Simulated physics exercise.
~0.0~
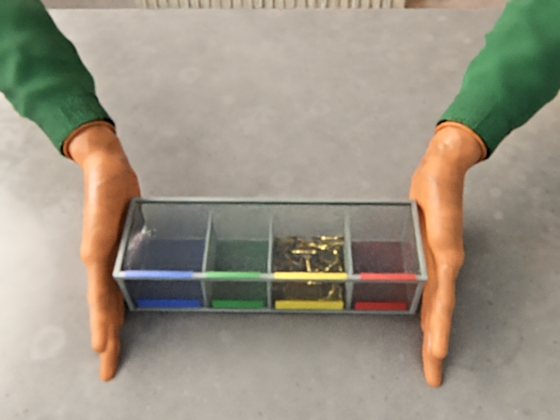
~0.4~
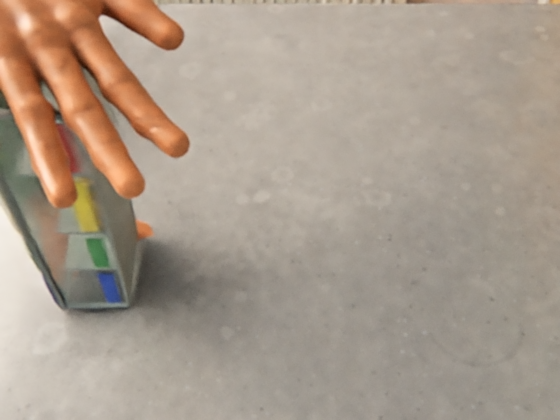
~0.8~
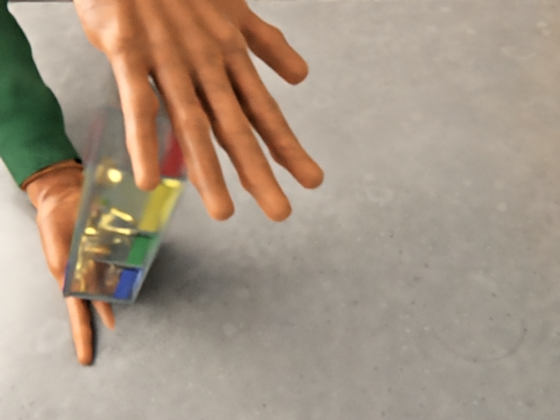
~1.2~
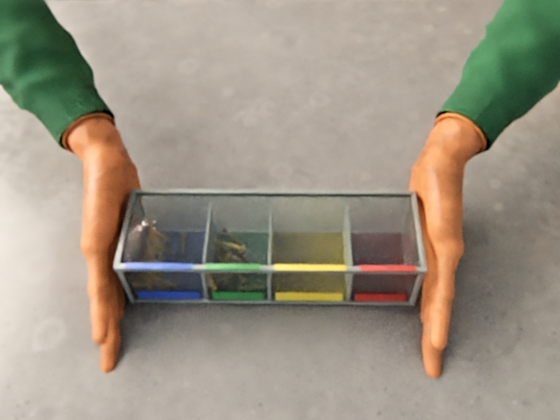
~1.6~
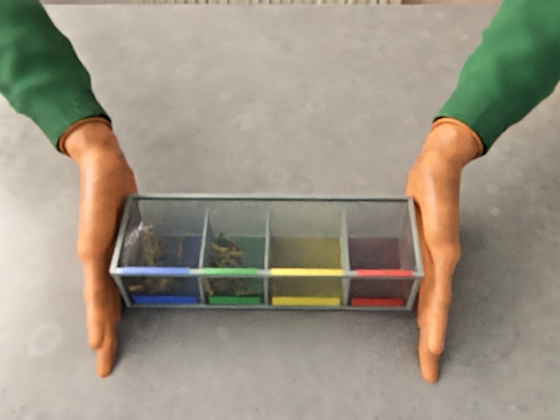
The clip shows two hands holding a clear lidded box of small brass-coloured screws, gathered in its yellow compartment, tipping it steeply onto its blue end and laying it flat again, leaving the screws split between the blue and green compartments, with yellow and red empty.
